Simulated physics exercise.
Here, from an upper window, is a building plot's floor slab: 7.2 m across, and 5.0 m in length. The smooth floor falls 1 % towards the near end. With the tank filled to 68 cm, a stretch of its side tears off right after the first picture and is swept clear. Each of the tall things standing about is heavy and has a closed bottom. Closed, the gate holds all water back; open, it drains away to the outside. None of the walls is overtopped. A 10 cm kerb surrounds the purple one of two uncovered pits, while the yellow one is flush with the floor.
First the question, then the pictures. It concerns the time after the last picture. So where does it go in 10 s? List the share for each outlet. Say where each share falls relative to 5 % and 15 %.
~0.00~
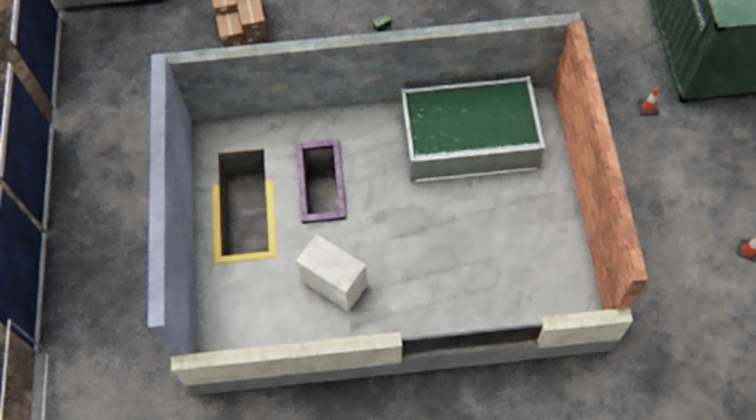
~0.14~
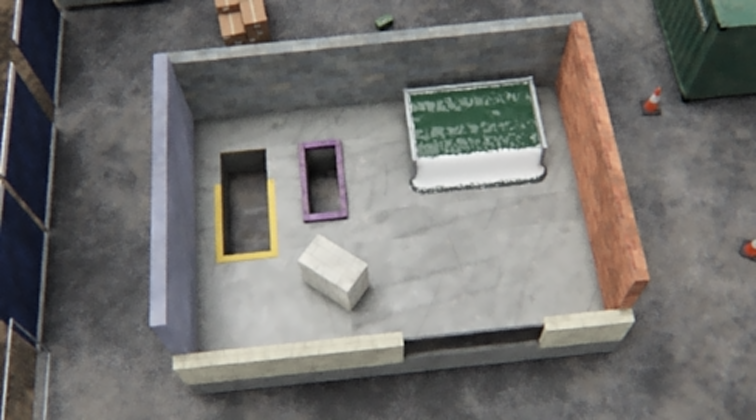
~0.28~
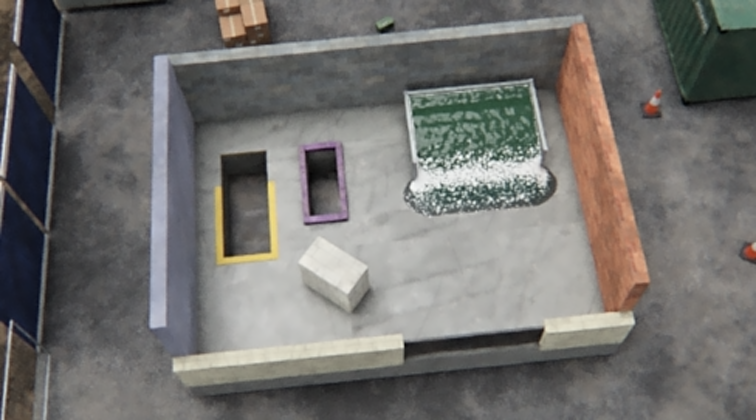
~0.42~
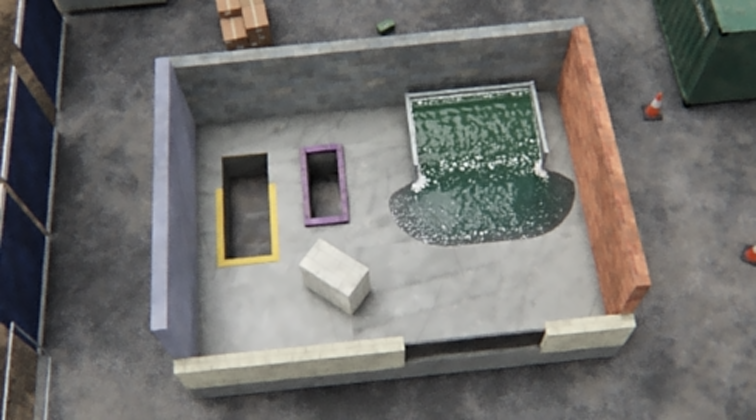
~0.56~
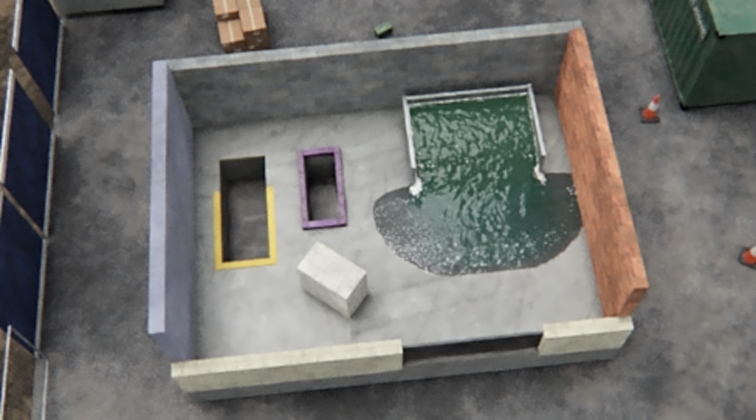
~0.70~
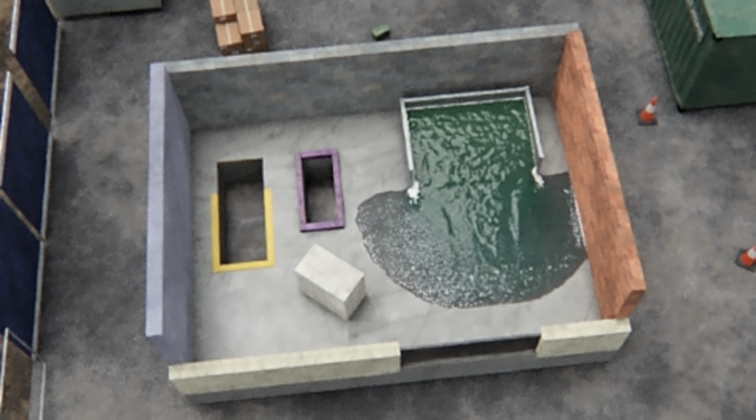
Gateway: It takes not even 5 % of the water; purple pit: It takes less than 5 % of the water; yellow pit: It takes over 15 % of the water.
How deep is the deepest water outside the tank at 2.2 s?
It gets to some 44 cm.
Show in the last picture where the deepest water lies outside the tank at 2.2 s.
Position: About (593, 334).
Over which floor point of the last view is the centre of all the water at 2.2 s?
(482, 262).
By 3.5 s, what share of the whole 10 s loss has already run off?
Around 0 percent.
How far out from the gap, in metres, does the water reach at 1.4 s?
Roughly 4.0 m.
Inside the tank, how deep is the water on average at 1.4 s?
Roughly 24 centimetres.
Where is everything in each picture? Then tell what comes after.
The first picture shows still water, 68 cm deep, in the tank at (472, 121).
In the second picture, the front is at (543, 169), 1.3 m from the gap at (477, 166); 0.4 m2 of floor is under water; 68 cm left at the back of the tank.
In the third picture, the front is at (552, 181), 1.4 m from the gap at (478, 169); 1.6 m2 of floor is under water; 64 cm left at the back of the tank.
In the fourth picture, the front is at (565, 209), 1.7 m from the gap at (479, 172); 3.5 m2 of floor is under water; 57 cm left at the back of the tank.
In the fifth picture, the front is at (573, 231), 2.1 m from the gap at (476, 175); 5.6 m2 of floor is under water; 57 cm left at the back of the tank.
In the sixth picture, water pours out at (474, 177) and has run 2.5 m, to (543, 291); deepest outside 30 cm, 50 cm at the tank's back.
After 1.4 s water covers 45 % of the floor and is deepest (42 cm) near (593, 334); gone so far, the gateway 0 %, the purple pit 0 %, the yellow pit 0 %.
After 2.2 s water covers 50 % of the floor and is deepest (44 cm) near (593, 334); gone so far, the gateway 0 %, the purple pit 0 %, the yellow pit 0 %.
After 3.5 s water covers 65 % of the floor and is deepest (22 cm) near (194, 376); gone so far, the gateway 0 %, the purple pit 0 %, the yellow pit 0 %.
After 6.0 s water covers 90 % of the floor and is deepest (16 cm) near (204, 375); gone so far, the gateway 0 %, the purple pit 0 %, the yellow pit 8 %.
After 10.0 s water covers 100 % of the floor and is deepest (10 cm) near (328, 362); gone so far, the gateway 0 %, the purple pit 0 %, the yellow pit 22 %.
